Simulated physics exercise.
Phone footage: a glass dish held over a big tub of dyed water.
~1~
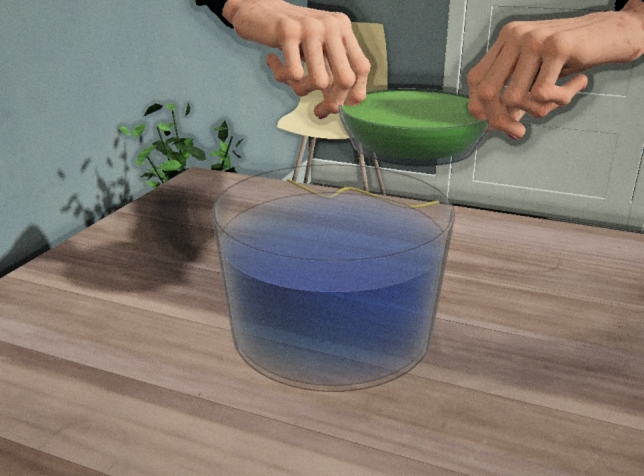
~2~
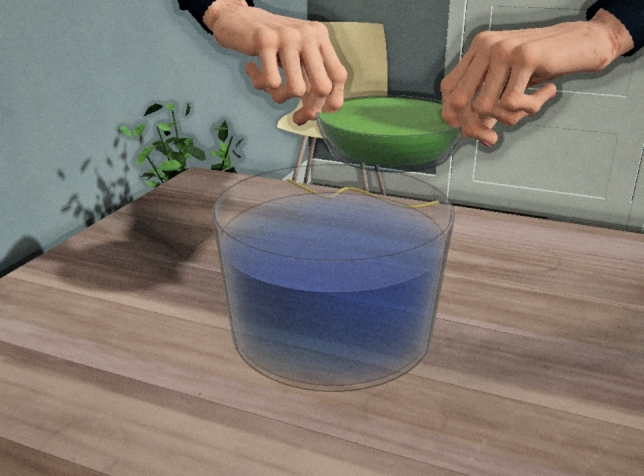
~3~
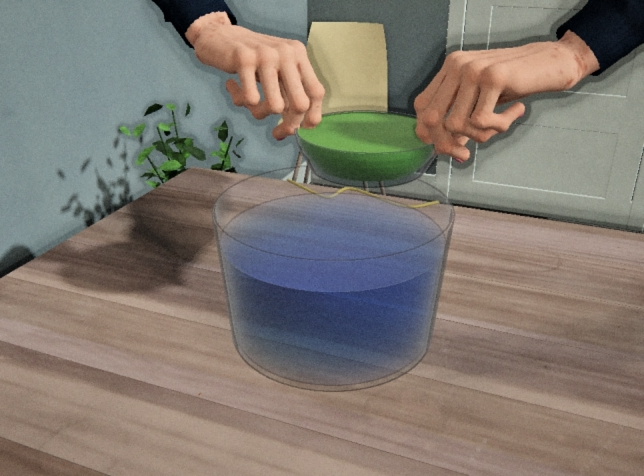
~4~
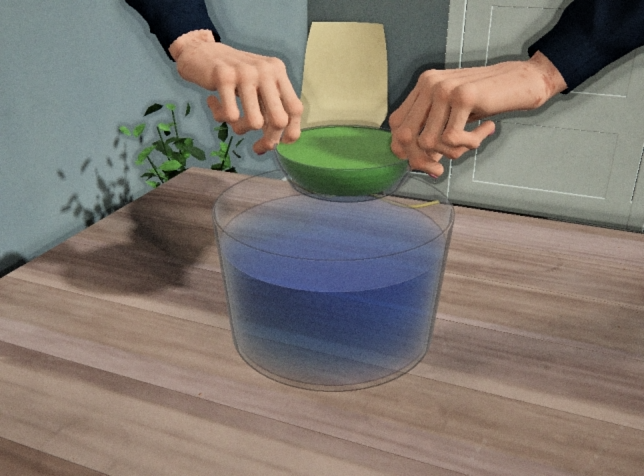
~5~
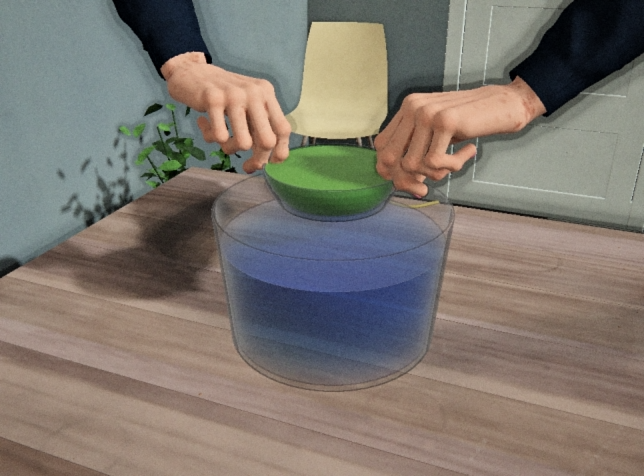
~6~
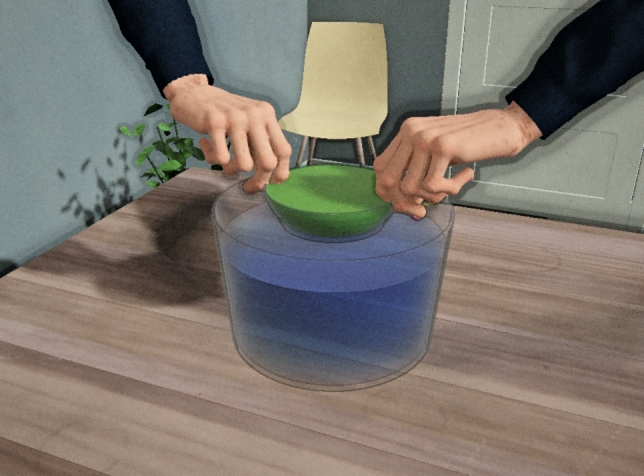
A glass dish nearly full of green contents, held by two hands, moves left and down over a big clear tub of blue-dyed water on a wooden table, then lowers further to just above the water's surface.
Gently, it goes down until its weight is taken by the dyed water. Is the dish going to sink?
Yes, my guess is it does not stay up after the hands leave.
Soon after, the dish dips into the dyed water.
Later, dyed water pours in over its rim.
In the end, the dish lies on the bottom.
